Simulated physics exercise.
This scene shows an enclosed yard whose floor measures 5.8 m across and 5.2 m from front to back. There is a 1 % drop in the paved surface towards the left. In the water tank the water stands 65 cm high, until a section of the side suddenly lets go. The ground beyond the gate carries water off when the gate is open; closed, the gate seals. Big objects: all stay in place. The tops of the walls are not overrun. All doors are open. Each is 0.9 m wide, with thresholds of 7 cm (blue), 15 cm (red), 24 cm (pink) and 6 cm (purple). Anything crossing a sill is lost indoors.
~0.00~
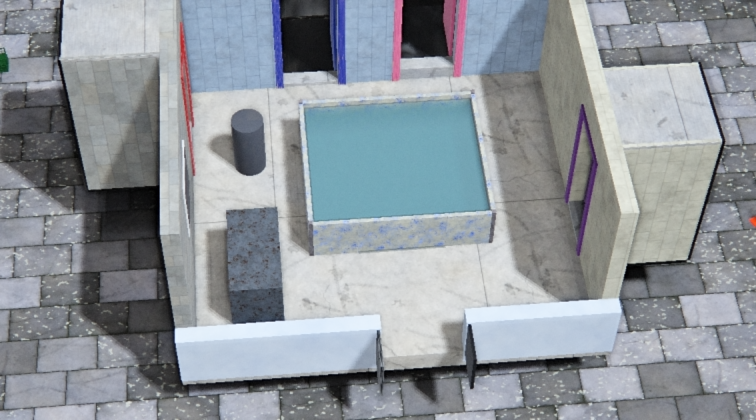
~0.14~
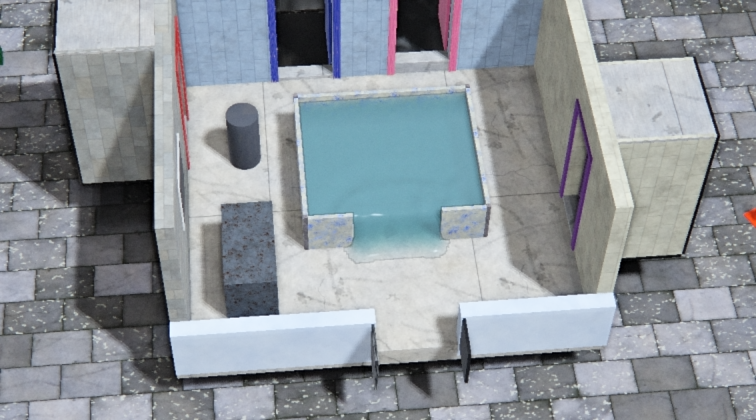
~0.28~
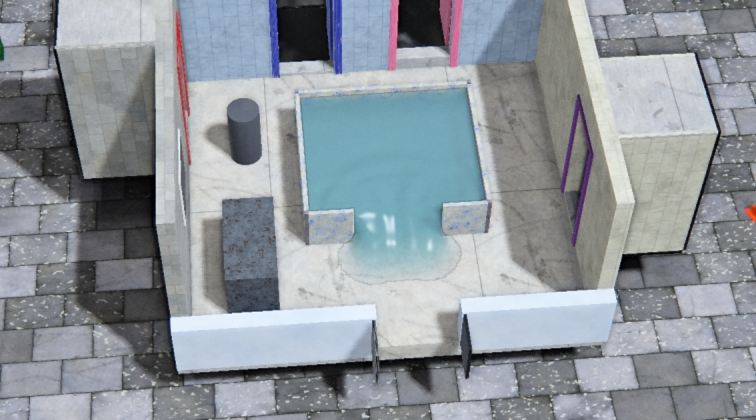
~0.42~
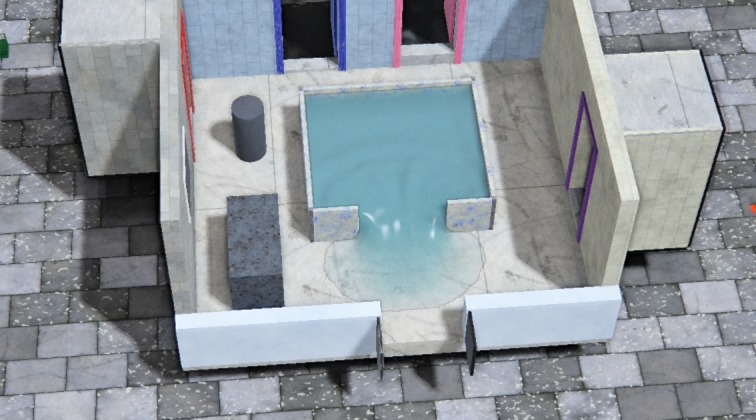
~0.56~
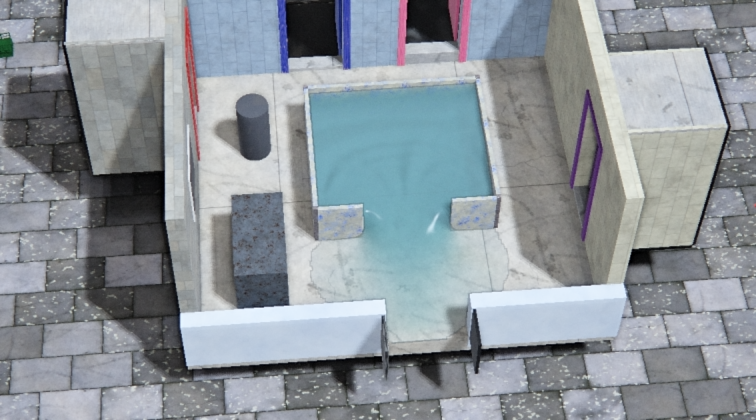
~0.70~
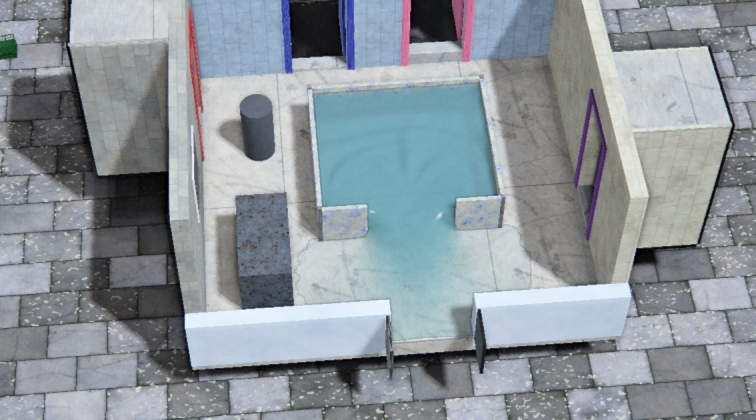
Water bursts from the near side of a raised square tank as the middle of its wall gives way, spreading over the pale floor in a widening sheet and reaching the open front gate, while the camera shifts slightly. The walled yard, seen from high above, sits on grey paving. A dark cylinder and block stand left, with blue and pink doorways behind and a purple one right.
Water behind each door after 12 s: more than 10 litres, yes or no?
Blue door: Yes; red door: No; pink door: No; purple door: No.
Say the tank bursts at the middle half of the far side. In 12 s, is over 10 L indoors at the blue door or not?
Measured against that limit, the blue door goes beyond it.
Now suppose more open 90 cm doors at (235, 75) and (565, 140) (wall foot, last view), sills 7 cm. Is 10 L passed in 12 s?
Taking them in order, the first gets enough and the second too little.
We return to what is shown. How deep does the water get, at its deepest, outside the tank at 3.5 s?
Around 30 centimetres deep.
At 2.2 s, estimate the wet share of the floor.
Wet share: Near 30 percent.
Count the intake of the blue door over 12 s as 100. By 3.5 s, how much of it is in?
By then it's near 0% of the total.
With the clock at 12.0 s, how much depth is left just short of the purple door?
About 7.0 cm.
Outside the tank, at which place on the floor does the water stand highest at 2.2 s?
Roughly at pixel (221, 341).
After 1.4 s water covers 25 % of the floor and is deepest (40 cm) near (409, 236); blue door not reached, red door not reached, pink door not reached, purple door not reached.
After 2.2 s water covers 30 % of the floor and is deepest (46 cm) near (221, 341); blue door not reached, red door not reached, pink door not reached, purple door not reached.
After 3.5 s water covers 65 % of the floor and is deepest (30 cm) near (208, 342); blue door not reached, red door 4 cm at the sill, 0 L in, pink door not reached, purple door 6 cm at the sill, 0 L in.
After 7.0 s water covers 95 % of the floor and is deepest (18 cm) near (202, 83); blue door 6 cm at the sill, 0 L in, red door 6 cm at the sill, 0 L in, pink door 7 cm at the sill, 0 L in, purple door 4 cm at the sill, 0 L in.
After 12.0 s water covers 95 % of the floor and is deepest (14 cm) near (202, 91); blue door 10 cm at the sill, 19 L in, red door 12 cm at the sill, 0 L in, pink door 11 cm at the sill, 0 L in, purple door 7 cm at the sill, 0 L in.
